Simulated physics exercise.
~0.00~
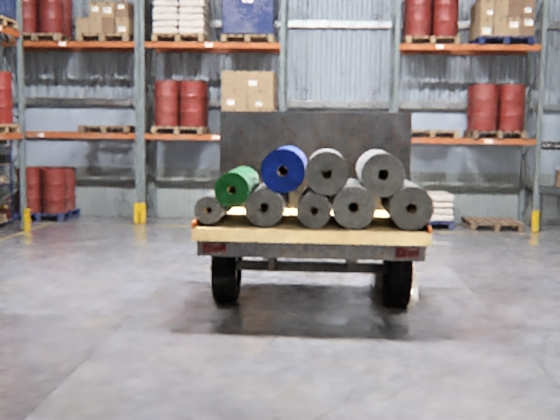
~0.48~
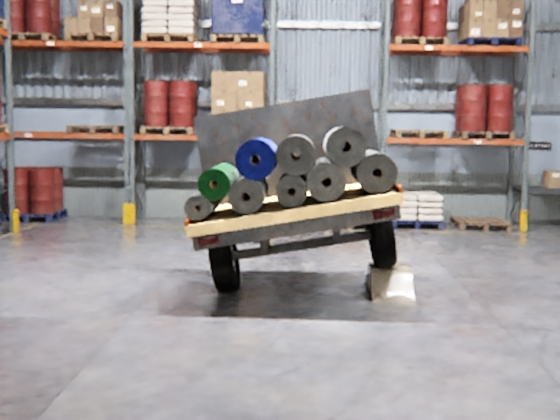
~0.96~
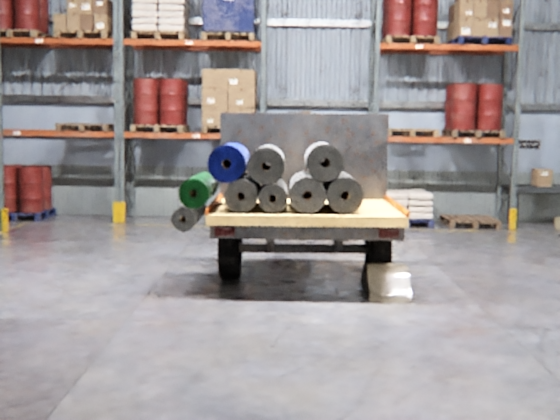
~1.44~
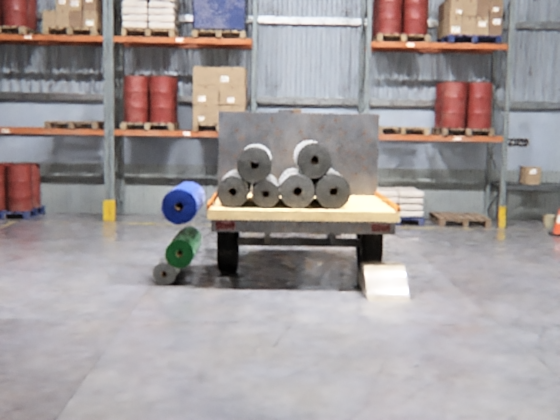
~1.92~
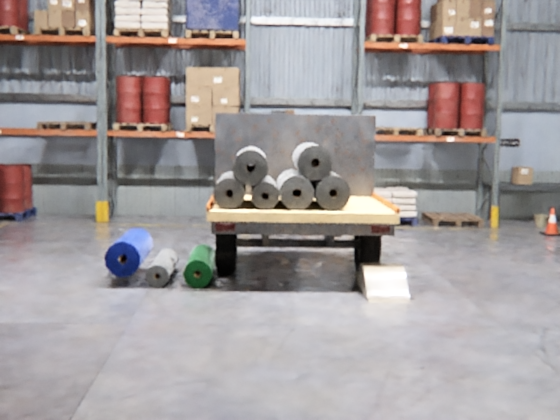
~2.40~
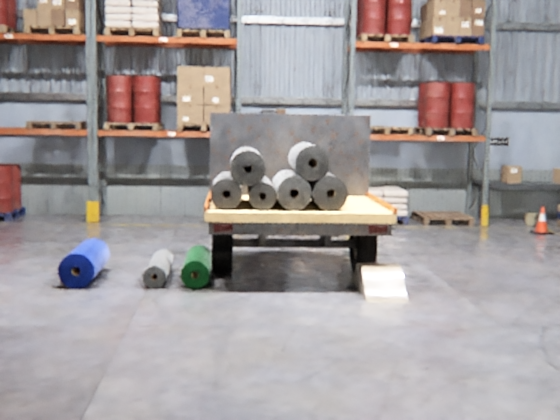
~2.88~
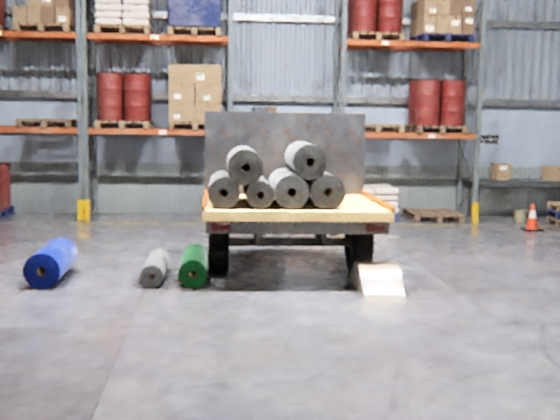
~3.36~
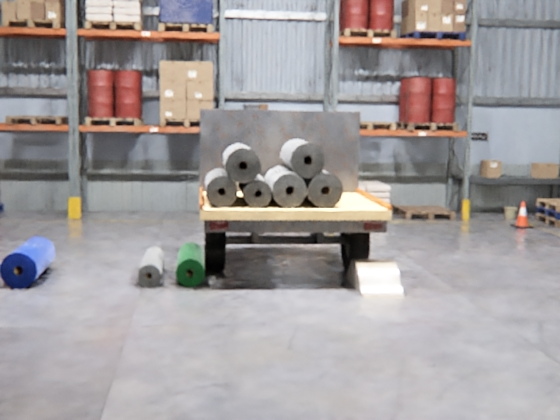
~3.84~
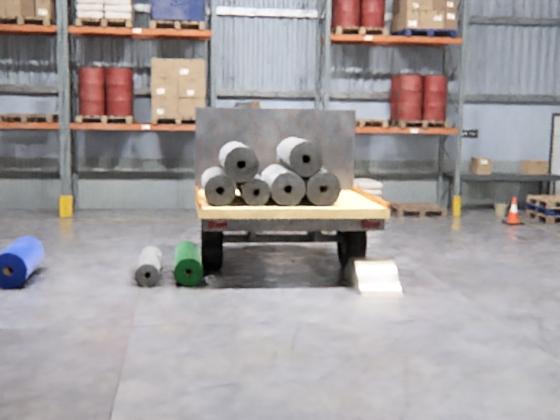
The video shows a flatbed trailer stacked with rolls in a warehouse tilting as its right wheel rides over a hump, then levelling as blue, green and grey rolls drop off the left side, the blue one rolling farther left while the other grey rolls stay aboard.
